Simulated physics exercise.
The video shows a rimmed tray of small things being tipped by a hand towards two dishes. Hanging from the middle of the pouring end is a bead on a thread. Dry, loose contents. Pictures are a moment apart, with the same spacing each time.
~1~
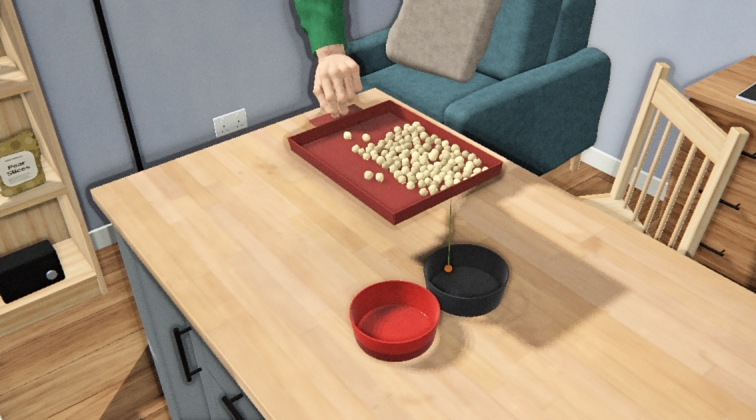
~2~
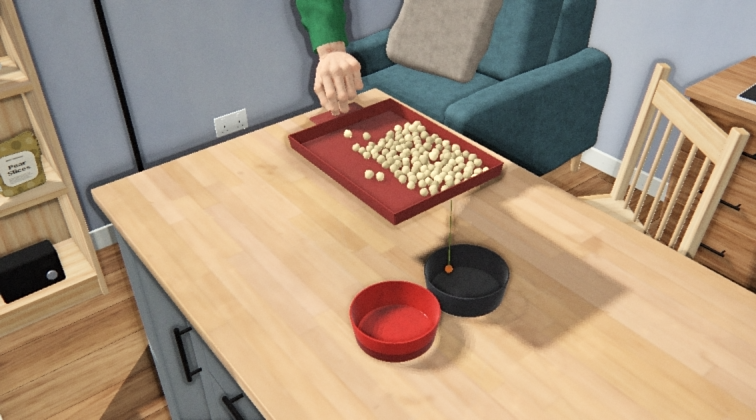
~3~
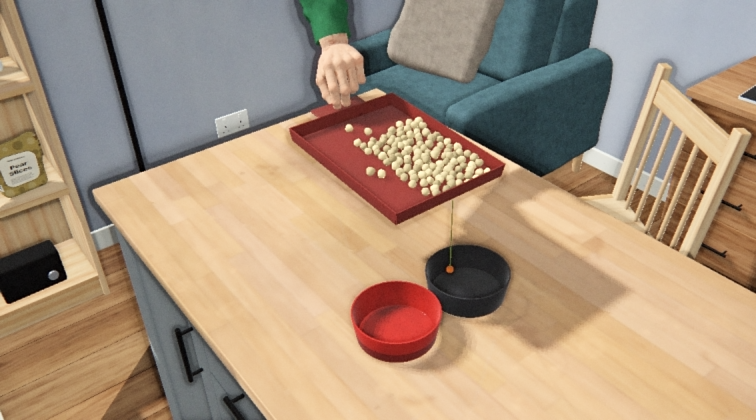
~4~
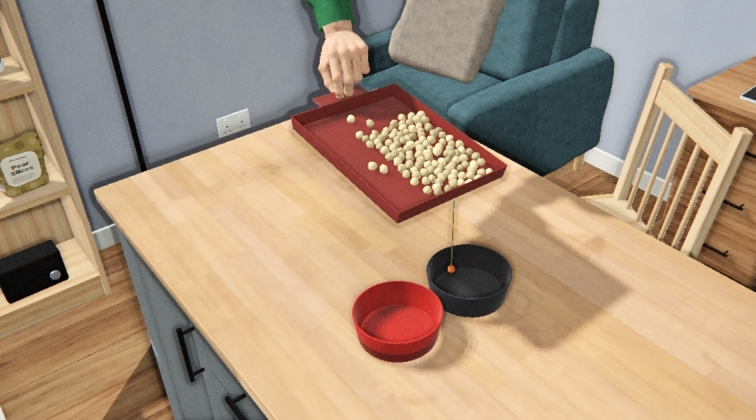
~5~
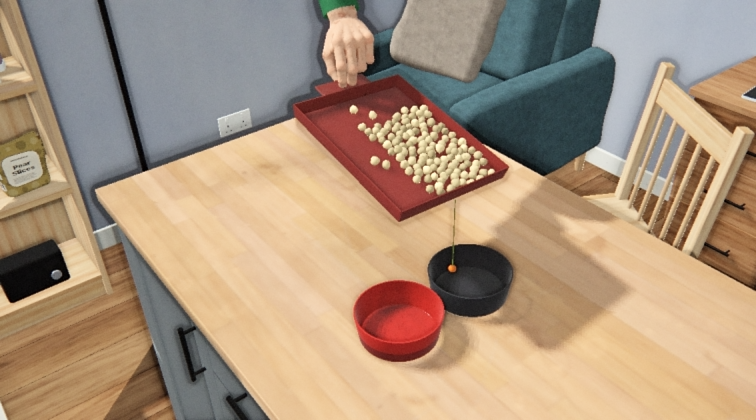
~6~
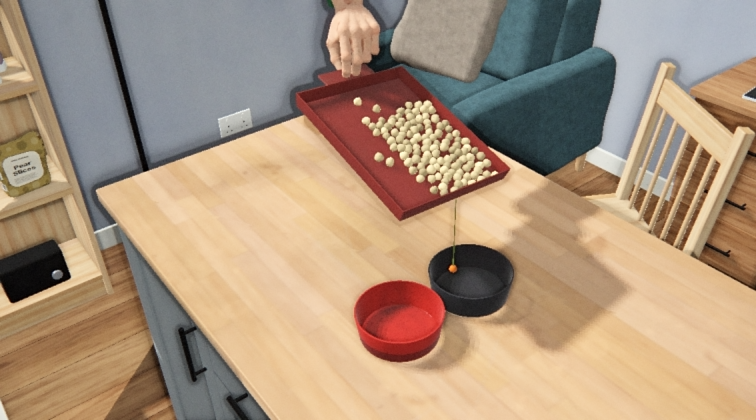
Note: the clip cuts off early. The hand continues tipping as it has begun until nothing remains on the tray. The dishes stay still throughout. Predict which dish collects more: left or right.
Right.
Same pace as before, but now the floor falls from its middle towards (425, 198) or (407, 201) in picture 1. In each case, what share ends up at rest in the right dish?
First case about 0 percent; second case about 0 percent.
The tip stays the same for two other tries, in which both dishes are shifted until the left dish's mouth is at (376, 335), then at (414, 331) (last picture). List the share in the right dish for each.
That makes 20 per cent, followed by 50 per cent.
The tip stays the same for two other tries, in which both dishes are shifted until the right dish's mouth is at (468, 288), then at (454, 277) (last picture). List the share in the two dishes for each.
About 30 and 20 per cent.
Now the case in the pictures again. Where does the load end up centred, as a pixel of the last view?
It settles centred around (497, 299).
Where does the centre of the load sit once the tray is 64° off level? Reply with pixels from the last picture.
At about (465, 154).
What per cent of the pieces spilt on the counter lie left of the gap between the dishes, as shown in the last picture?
Left fraction: Around 10 per cent.
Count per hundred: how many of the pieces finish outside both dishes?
Roughly 70 percent of the load.
Shortly afterwards, tray tipped steeply; the whole lot on the tray.
Next, tray tipped past a quarter turn; all but a few on the tray; only a few outside both; only a few in the air.
Some moments later, tray tipped past a quarter turn; near a third in the right dish; near two thirds outside both.
In the end, tray tipped past a quarter turn; none at all in the left dish; near a third in the right dish; near two thirds outside both.
